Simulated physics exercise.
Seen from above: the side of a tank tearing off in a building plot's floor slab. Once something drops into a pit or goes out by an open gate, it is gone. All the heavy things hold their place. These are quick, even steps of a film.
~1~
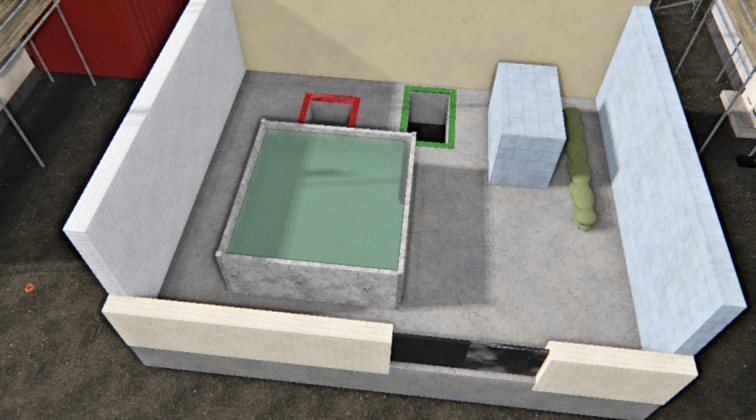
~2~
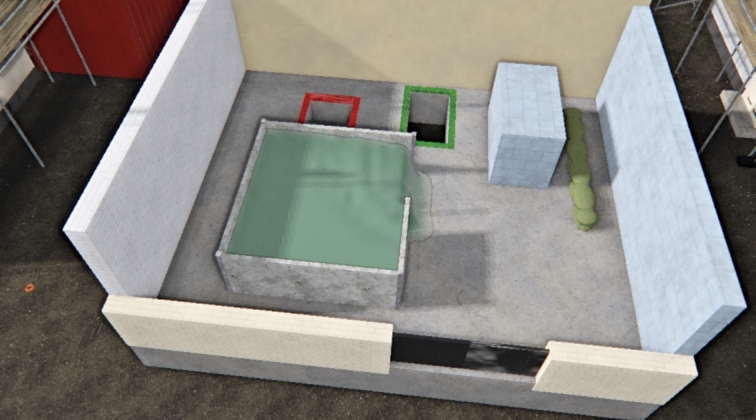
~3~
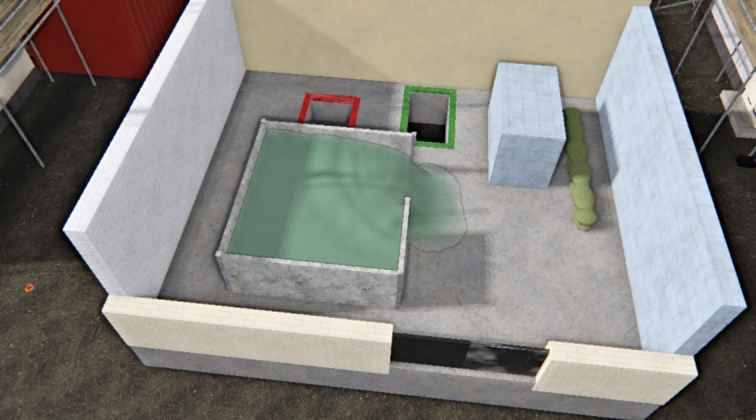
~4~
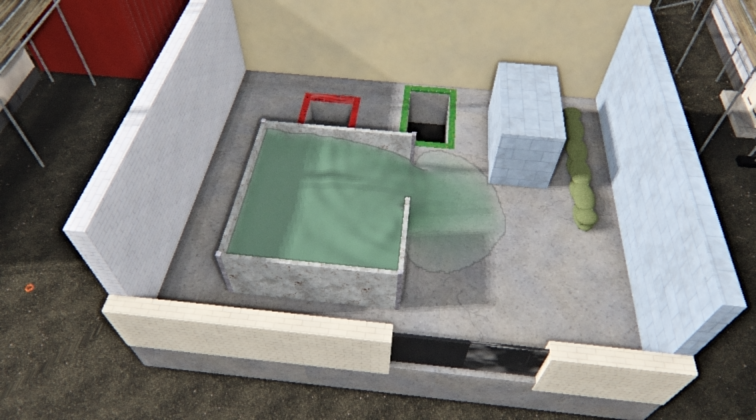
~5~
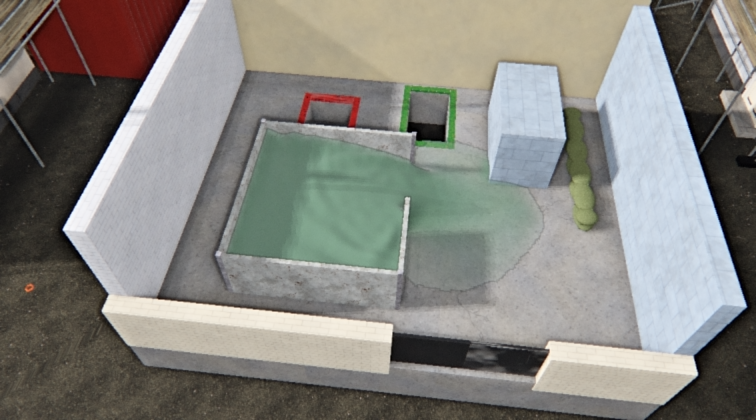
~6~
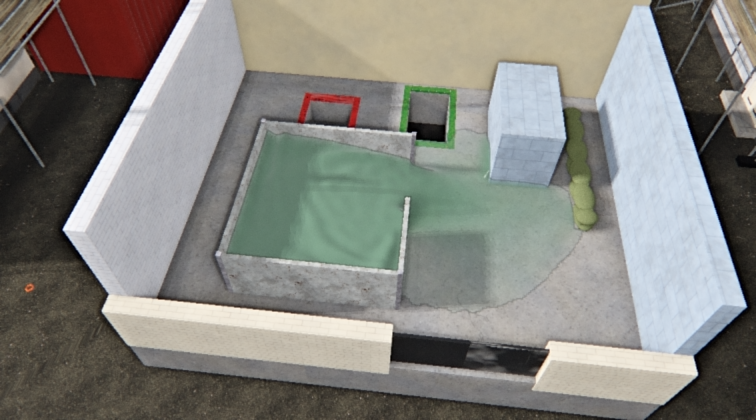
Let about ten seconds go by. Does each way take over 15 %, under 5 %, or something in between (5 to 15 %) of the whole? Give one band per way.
The gate soaks up scarcely any - beneath five per cent. The red pit soaks up scarcely any - beneath five per cent. The green pit soaks up a great deal - past fifteen per cent.
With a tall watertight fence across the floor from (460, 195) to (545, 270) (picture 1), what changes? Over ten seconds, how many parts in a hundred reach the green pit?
Share for the green pit - 30 percent.
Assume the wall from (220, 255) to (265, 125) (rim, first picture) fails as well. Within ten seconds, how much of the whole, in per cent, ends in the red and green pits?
In percent: Red 15, green 25.
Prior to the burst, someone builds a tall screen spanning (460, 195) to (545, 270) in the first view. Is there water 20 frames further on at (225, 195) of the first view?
Waterless.
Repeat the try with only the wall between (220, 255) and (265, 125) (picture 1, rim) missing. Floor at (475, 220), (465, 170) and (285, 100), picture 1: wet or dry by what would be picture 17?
Going point by point: Left unwetted, left unwetted, waterlogged.
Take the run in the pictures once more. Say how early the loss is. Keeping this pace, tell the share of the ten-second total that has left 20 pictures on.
By then, close to 20 % of it.
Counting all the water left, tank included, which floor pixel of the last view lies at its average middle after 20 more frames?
I'd mark it close to (439, 221).
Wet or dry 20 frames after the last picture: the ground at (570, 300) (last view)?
Result recorded: Waterlogged.
A moment on, water covers 40 % of the floor; the gate 0 %, the red pit 0 %, the green pit 0 %.
Next, water covers 50 % of the floor; the gate 0 %, the red pit 0 %, the green pit 2 %.
Then, water covers 65 % of the floor; the gate 0 %, the red pit 0 %, the green pit 6 %.
Later, water covers 80 % of the floor; the gate 0 %, the red pit 0 %, the green pit 15 %.
In the end, water covers 90 % of the floor; the gate 0 %, the red pit 0 %, the green pit 27 %.
